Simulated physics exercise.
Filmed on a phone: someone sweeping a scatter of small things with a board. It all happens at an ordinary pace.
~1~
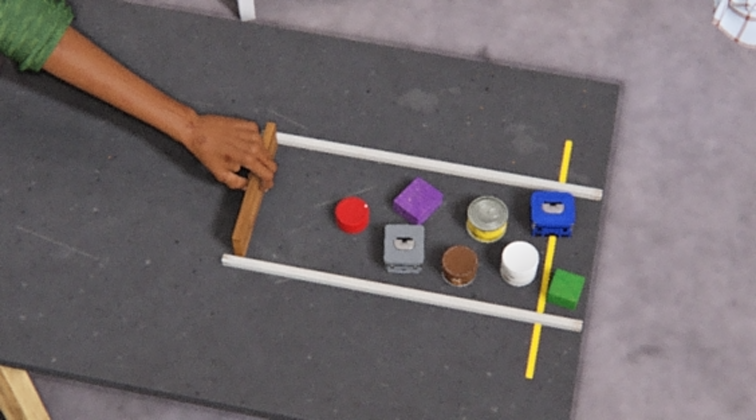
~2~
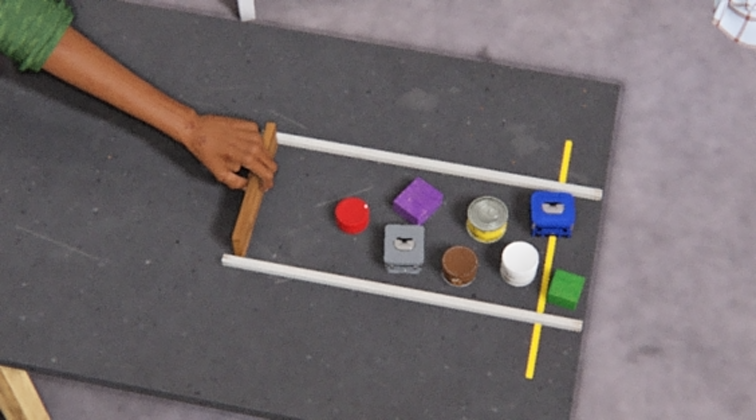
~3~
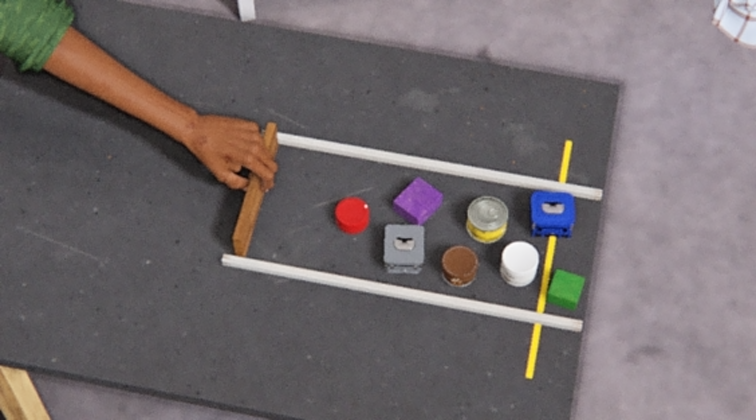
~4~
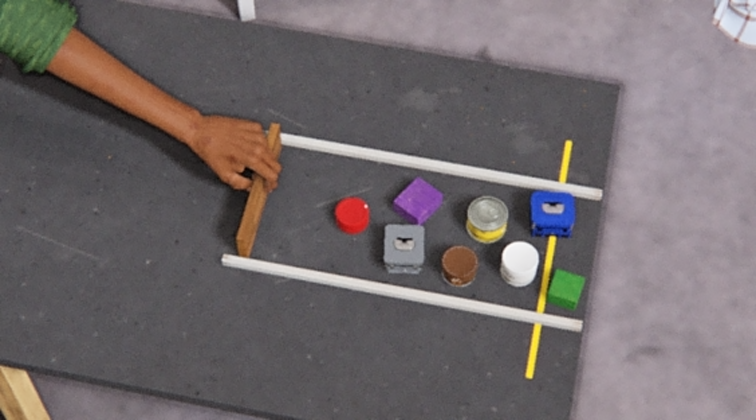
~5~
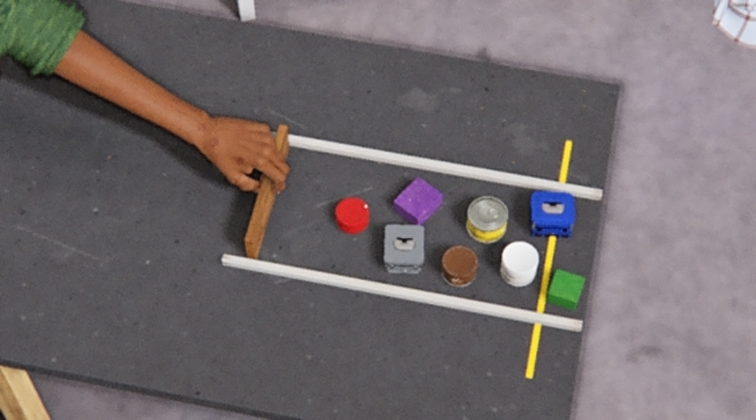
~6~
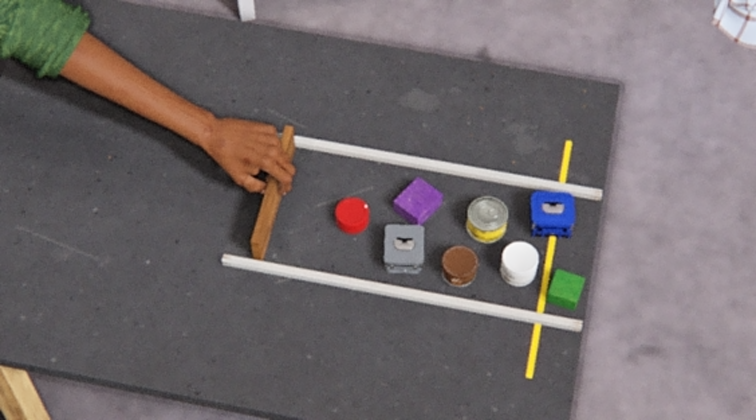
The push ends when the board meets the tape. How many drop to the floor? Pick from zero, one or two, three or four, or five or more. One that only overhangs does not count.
Outcome: The number that fall off is five or more.
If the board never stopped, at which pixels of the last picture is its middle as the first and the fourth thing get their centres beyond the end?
At (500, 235) for the first, at (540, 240) for the fourth.
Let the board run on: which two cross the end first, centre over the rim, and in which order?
The order is the green block, the white tub.
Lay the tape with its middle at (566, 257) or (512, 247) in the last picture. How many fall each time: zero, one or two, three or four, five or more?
Taking them in turn, five or more; 1 or 2.
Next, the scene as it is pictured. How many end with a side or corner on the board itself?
The number is 3.
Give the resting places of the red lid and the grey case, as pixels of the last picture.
About (566, 256), and the other about (564, 288).
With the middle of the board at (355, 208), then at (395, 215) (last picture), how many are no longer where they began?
At the one place 1, at the other 3.
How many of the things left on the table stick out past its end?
0 of them.
Early on, none off yet; green block at rest near (565, 290); blue case at rest near (552, 214); white tub at rest near (519, 264).
Finally, the number that fall off is five or more; lost, brown tin, yellow tin, white tub, blue case and green block.
